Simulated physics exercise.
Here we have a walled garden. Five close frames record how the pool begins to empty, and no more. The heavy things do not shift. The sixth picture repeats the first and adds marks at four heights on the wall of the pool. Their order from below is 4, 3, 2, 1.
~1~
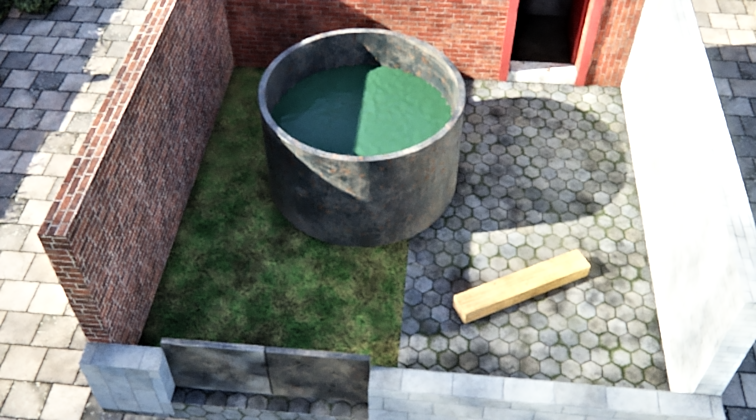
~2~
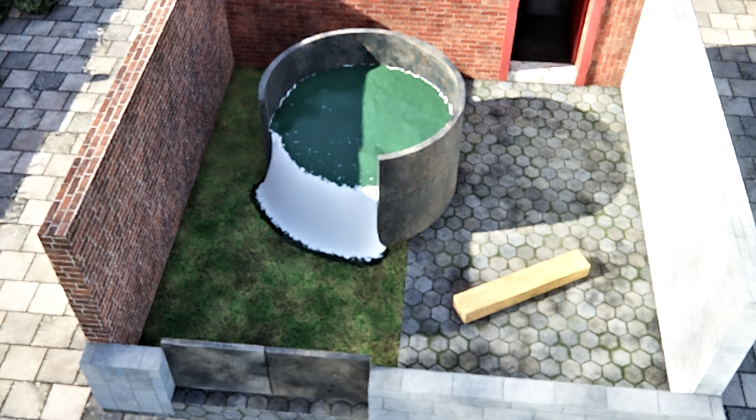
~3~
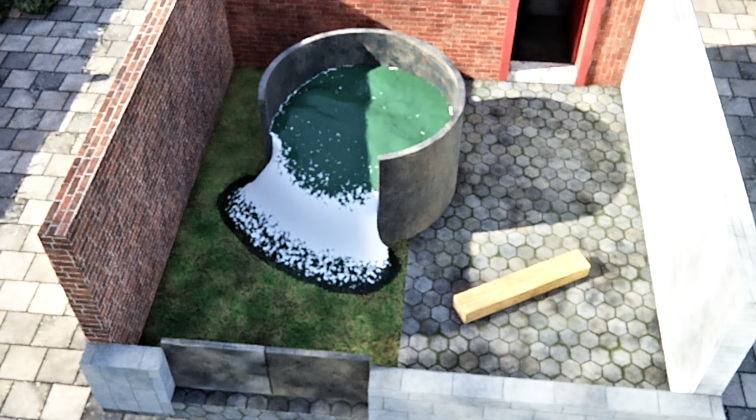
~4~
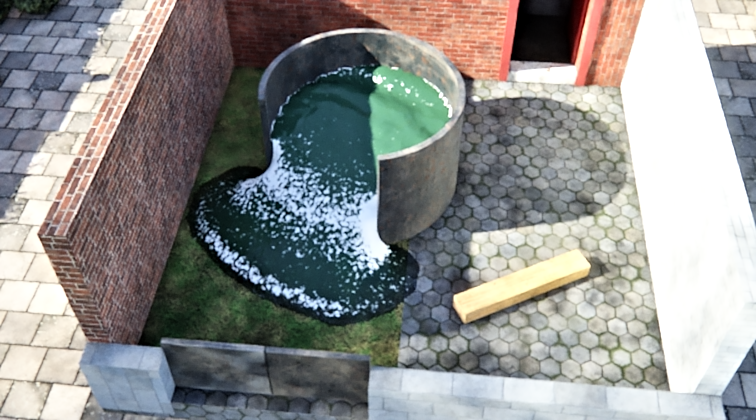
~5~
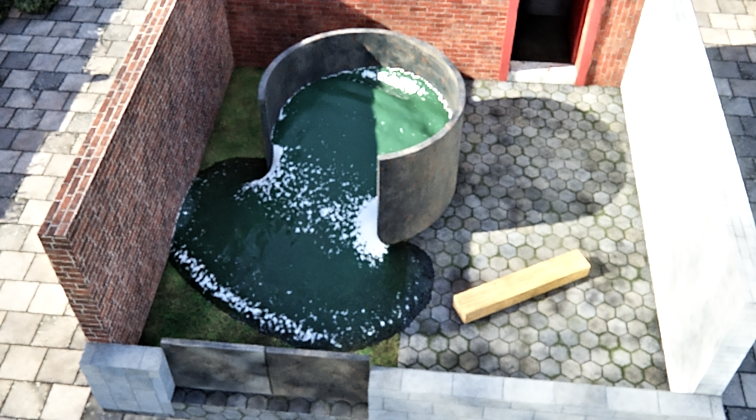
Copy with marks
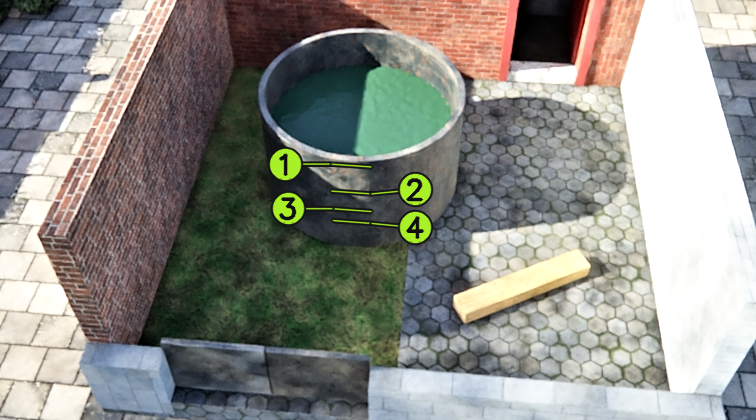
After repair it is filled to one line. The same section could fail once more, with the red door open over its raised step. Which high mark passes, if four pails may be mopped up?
It is 2.
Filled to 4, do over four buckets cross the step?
No, that is safe.
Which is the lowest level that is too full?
1.
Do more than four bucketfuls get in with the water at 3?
No.
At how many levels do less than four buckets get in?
Three.
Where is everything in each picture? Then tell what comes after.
Water in the pool at rest, its middle at (362, 122); foot of the red doorway at (540, 82); shut gate at (267, 354).
Water covers 2 % of the ground and shows as far out as (384, 249).
Water covers 6 % of the ground and shows as far out as (240, 184).
Water covers 12 % of the ground and shows as far out as (209, 186).
Water covers 19 % of the ground and shows as far out as (399, 323).
On the marked copy, 1 at (350, 165); 2 at (351, 192); 3 at (351, 210); 4 at (352, 222); from the bottom up 4, 3, 2, 1.
If 1 is chosen, about 11 bucketfuls get in.
If 2 is chosen, a bucket or two gets in.
If 3 is chosen, nothing gets over.
If 4 is chosen, nothing gets over.
